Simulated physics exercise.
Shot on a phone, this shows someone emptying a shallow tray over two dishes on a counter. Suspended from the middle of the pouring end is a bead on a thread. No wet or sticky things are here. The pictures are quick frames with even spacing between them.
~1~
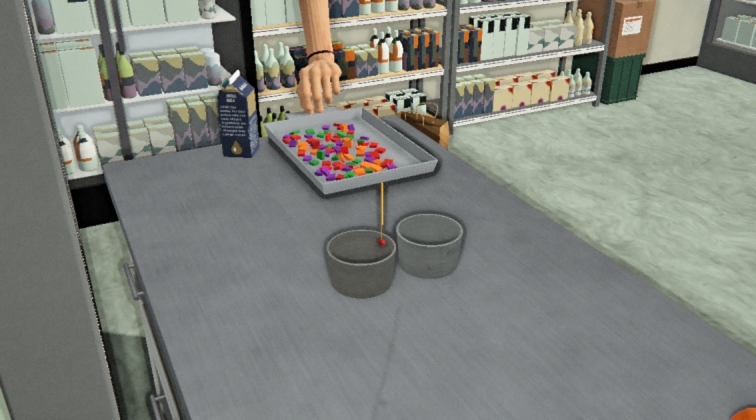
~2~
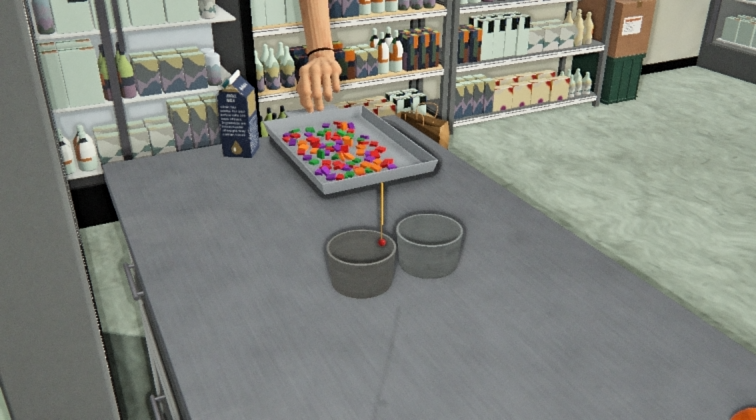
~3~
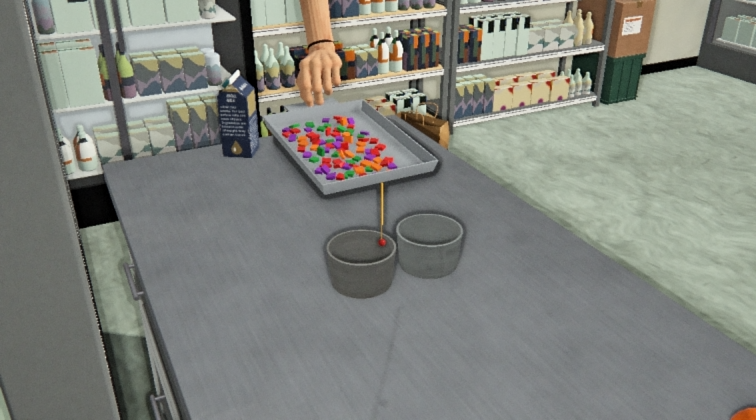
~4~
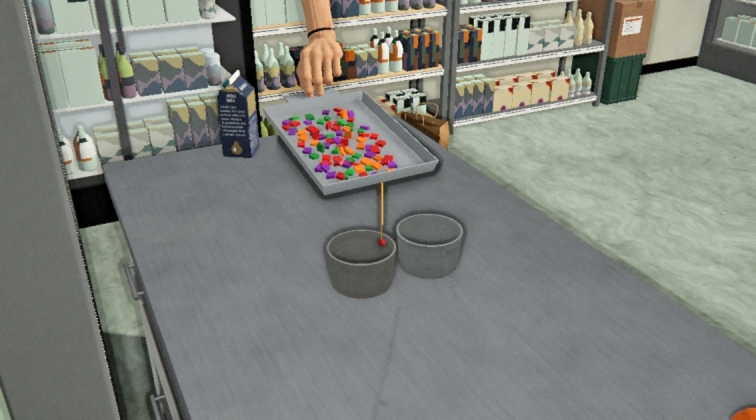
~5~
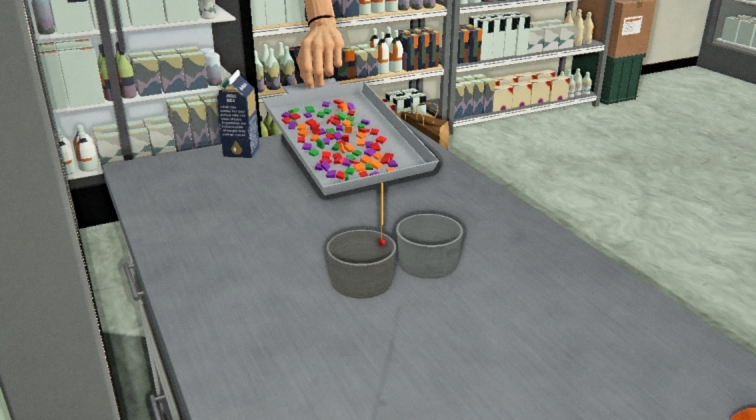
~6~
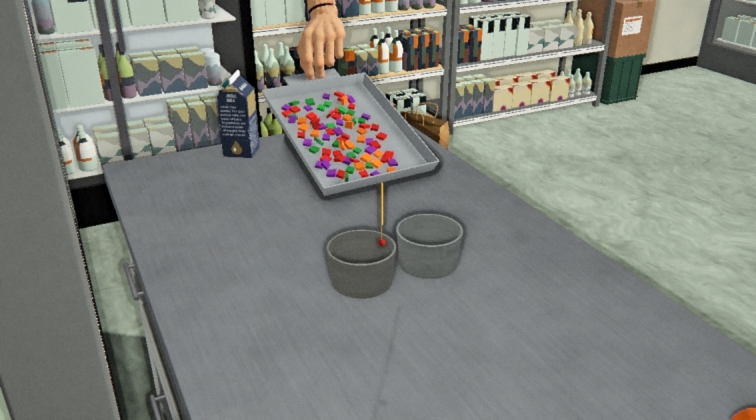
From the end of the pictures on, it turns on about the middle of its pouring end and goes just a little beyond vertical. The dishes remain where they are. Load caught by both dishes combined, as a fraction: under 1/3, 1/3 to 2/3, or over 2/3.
Under 1/3.
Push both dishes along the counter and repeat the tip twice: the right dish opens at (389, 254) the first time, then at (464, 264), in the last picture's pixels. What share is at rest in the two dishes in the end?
In the first position around 40 percent, in the second around 60 percent.
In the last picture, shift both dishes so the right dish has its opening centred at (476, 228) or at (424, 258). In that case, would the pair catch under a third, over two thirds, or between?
First less than a third, then above two thirds.
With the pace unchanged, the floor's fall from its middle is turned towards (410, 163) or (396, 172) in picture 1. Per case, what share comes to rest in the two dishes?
Respectively 80 and 10 in a hundred.
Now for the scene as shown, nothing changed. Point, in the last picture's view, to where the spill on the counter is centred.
Roughly at pixel (380, 314).
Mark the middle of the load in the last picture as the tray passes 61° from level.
(363, 157).
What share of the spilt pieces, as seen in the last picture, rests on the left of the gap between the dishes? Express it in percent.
Close to 60 per cent.
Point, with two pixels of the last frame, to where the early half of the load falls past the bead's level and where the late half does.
(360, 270) for the early half, (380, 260) for the late half.
Soon, tray tipped steeply; nearly all on the tray; a small part in the air.
A while on, tray tipped past a quarter turn; about a third on the tray; a stray few in the left dish; a small part outside both; about half in the air.
Towards the end, tray tipped past a quarter turn; a stray few in the left dish; nearly all outside both.
Finally, tray tipped past a quarter turn; a stray few in the left dish; none in the right dish; nearly all outside both.
